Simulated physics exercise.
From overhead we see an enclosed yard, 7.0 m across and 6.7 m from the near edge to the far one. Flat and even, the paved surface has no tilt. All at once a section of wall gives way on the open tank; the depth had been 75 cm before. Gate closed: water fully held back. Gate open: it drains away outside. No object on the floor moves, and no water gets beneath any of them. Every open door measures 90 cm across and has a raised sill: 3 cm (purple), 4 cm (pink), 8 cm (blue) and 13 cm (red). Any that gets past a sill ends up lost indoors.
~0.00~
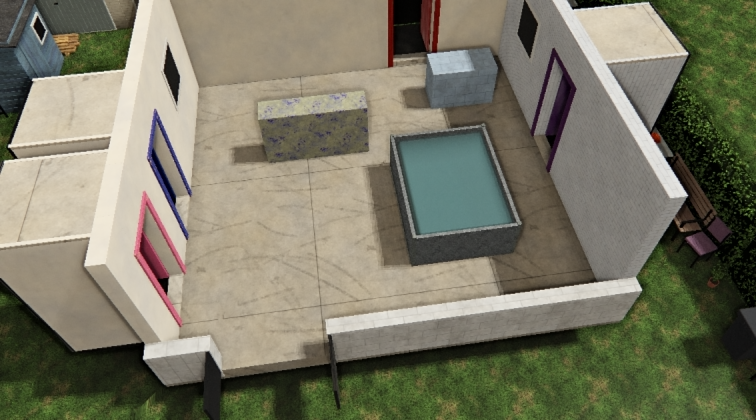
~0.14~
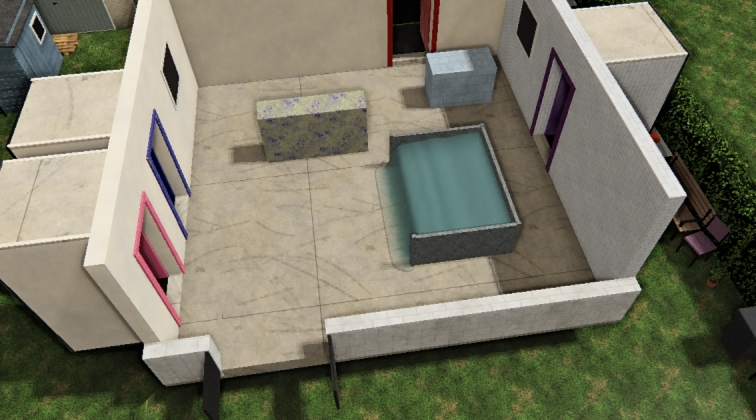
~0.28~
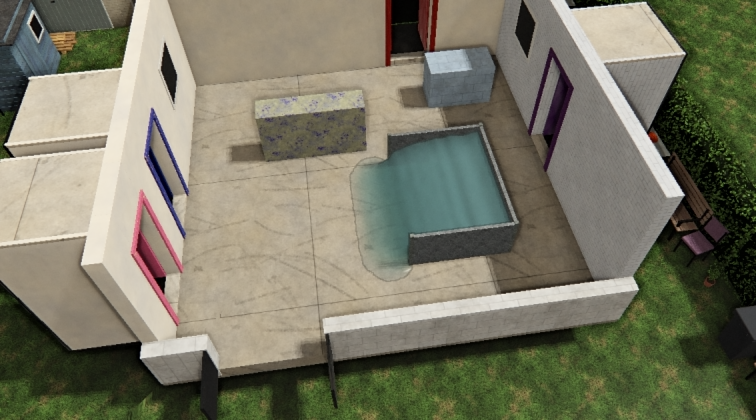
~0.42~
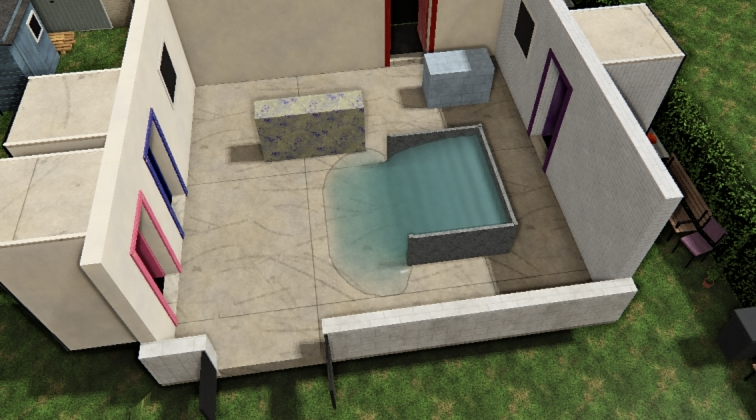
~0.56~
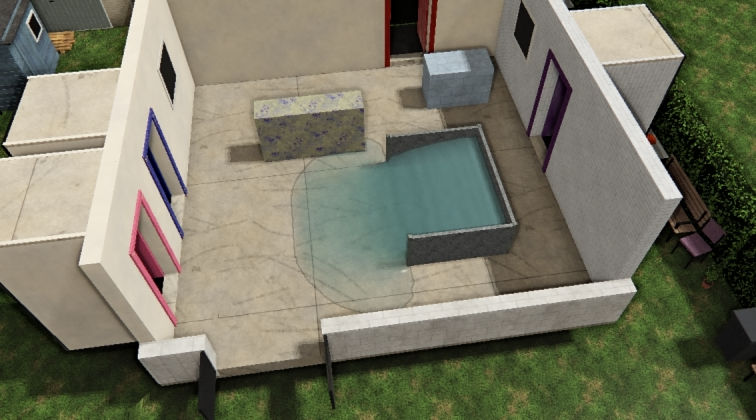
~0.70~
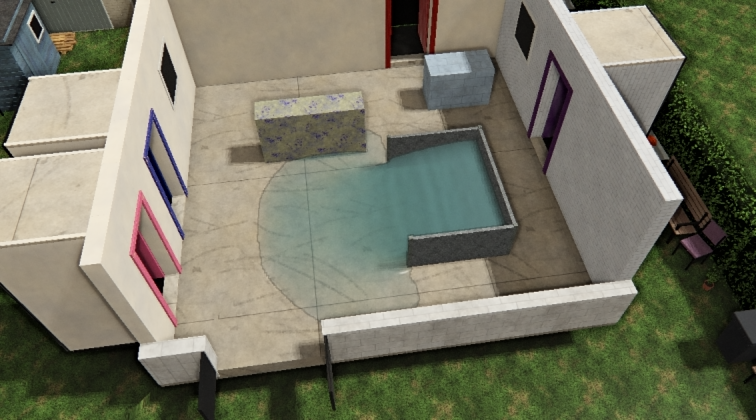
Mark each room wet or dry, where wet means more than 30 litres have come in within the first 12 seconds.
Purple door - dry, pink door - wet, blue door - wet, red door - dry.
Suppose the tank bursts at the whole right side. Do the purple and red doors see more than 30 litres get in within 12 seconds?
With respect to that limit, purple ends up outside it, red ends up inside it.
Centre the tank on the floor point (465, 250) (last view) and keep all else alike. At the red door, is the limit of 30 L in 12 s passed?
So then, red stays inside.
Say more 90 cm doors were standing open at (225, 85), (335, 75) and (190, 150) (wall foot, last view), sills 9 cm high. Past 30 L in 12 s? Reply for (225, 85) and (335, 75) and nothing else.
The first door gets there and the second falls short.
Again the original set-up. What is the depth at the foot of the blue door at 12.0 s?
The mean depth is around 3.5 cm.
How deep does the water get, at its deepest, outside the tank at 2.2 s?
I'd put it at close to 40 cm.
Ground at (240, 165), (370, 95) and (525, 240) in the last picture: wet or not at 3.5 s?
First spot submerged, second not yet wet, third not yet wet.
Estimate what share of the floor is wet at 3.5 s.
Wet share: About 50 %.
After 1.4 s water covers 40 % of the floor and is deepest (35 cm) near (183, 248); purple door not reached, pink door 11 cm at the sill, 10 L in, blue door 17 cm at the sill, 28 L in, red door not reached.
After 2.2 s water covers 45 % of the floor and is deepest (40 cm) near (186, 209); purple door not reached, pink door 23 cm at the sill, 111 L in, blue door 36 cm at the sill, 160 L in, red door not reached.
After 3.5 s water covers 50 % of the floor and is deepest (22 cm) near (187, 202); purple door not reached, pink door 19 cm at the sill, 266 L in, blue door 21 cm at the sill, 333 L in, red door not reached.
After 7.0 s water covers 75 % of the floor and is deepest (10 cm) near (194, 113); purple door not reached, pink door 8 cm at the sill, 384 L in, blue door 6 cm at the sill, 392 L in, red door 3 cm at the sill, 0 L in.
After 12.0 s water covers 95 % of the floor and is deepest (6 cm) near (593, 305); purple door 5 cm at the sill, 3 L in, pink door 3 cm at the sill, 397 L in, blue door 3 cm at the sill, 393 L in, red door 4 cm at the sill, 0 L in.
